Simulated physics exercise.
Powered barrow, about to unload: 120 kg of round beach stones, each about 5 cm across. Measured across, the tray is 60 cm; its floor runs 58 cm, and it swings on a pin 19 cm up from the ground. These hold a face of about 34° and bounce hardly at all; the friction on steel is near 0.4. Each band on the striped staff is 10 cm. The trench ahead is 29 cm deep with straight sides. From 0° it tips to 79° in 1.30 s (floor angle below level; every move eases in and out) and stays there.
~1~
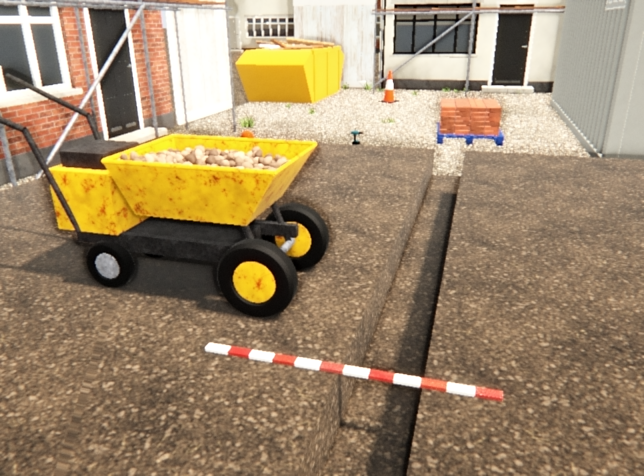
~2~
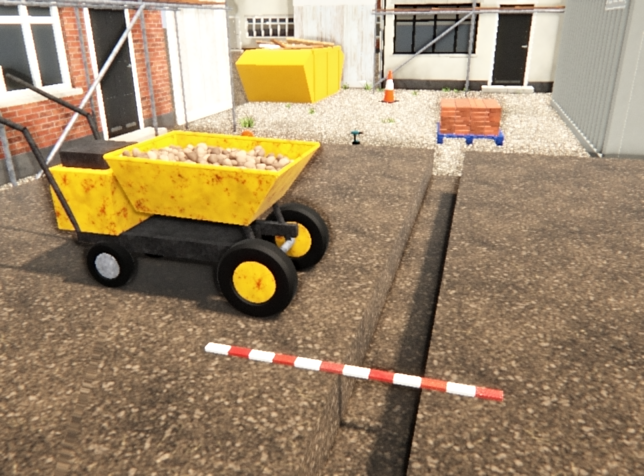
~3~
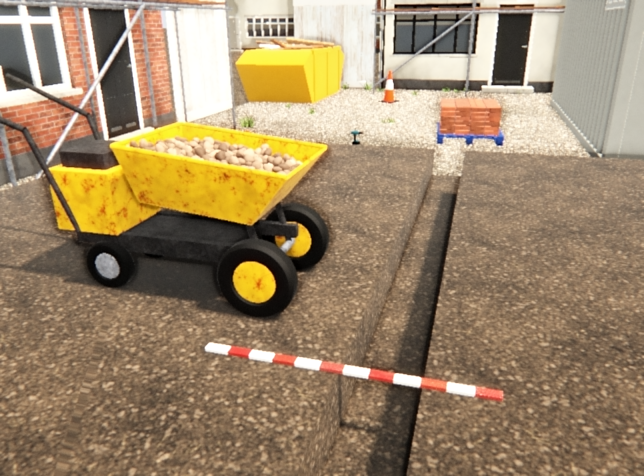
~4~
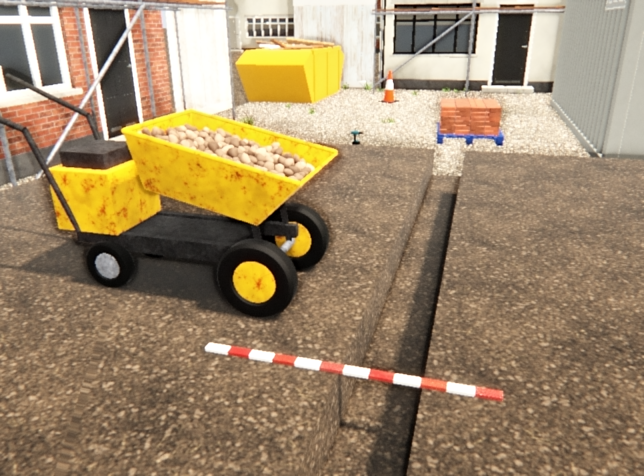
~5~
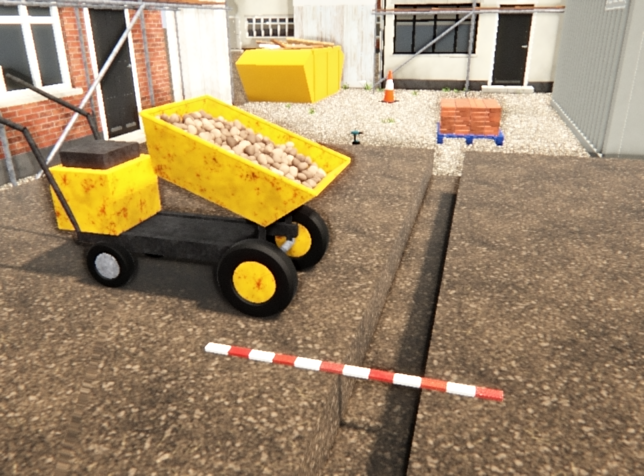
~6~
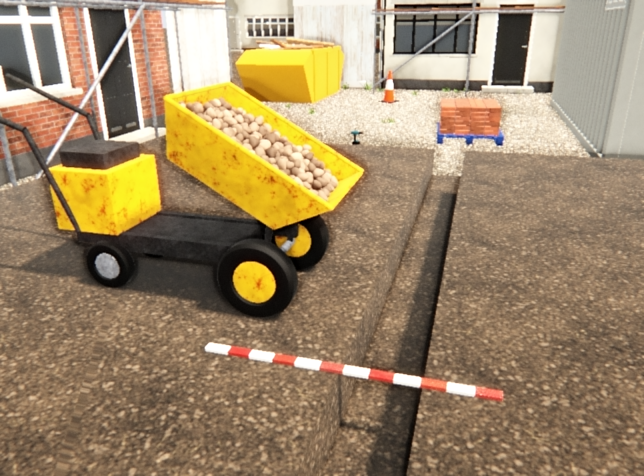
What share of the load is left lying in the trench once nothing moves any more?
About 71 per cent.
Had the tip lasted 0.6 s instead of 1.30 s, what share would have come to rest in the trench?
I'd put it at roughly 50 per cent.
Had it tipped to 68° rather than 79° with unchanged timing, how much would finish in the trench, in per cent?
The trench would hold about 70% of it.
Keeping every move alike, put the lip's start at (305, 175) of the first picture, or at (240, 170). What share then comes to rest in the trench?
30 and 100 %.
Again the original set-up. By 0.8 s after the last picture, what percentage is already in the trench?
By that point it's something like 45 in a hundred.
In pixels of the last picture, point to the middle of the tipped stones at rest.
I'd put it close to (417, 340).
Then, 0.4 s after the last picture the floor is at 67°, 98 % in the tray, 2 % in the trench; the foremost stones are at (399, 249).
Then, 0.8 s after the last picture the floor is at 79°, 29 % in the tray, 47 % in the trench, 24 % past the trench; the foremost stones are at (547, 312).
Then, 1.2 s after the last picture the floor is at 79°, 6 % in the tray, 65 % in the trench, 30 % past the trench; the foremost stones are past the picture's edge.
Then, 3.2 s after the last picture the floor is at 79°, 0 % in the tray, 71 % in the trench, 29 % past the trench; the foremost stones are past the picture's edge.
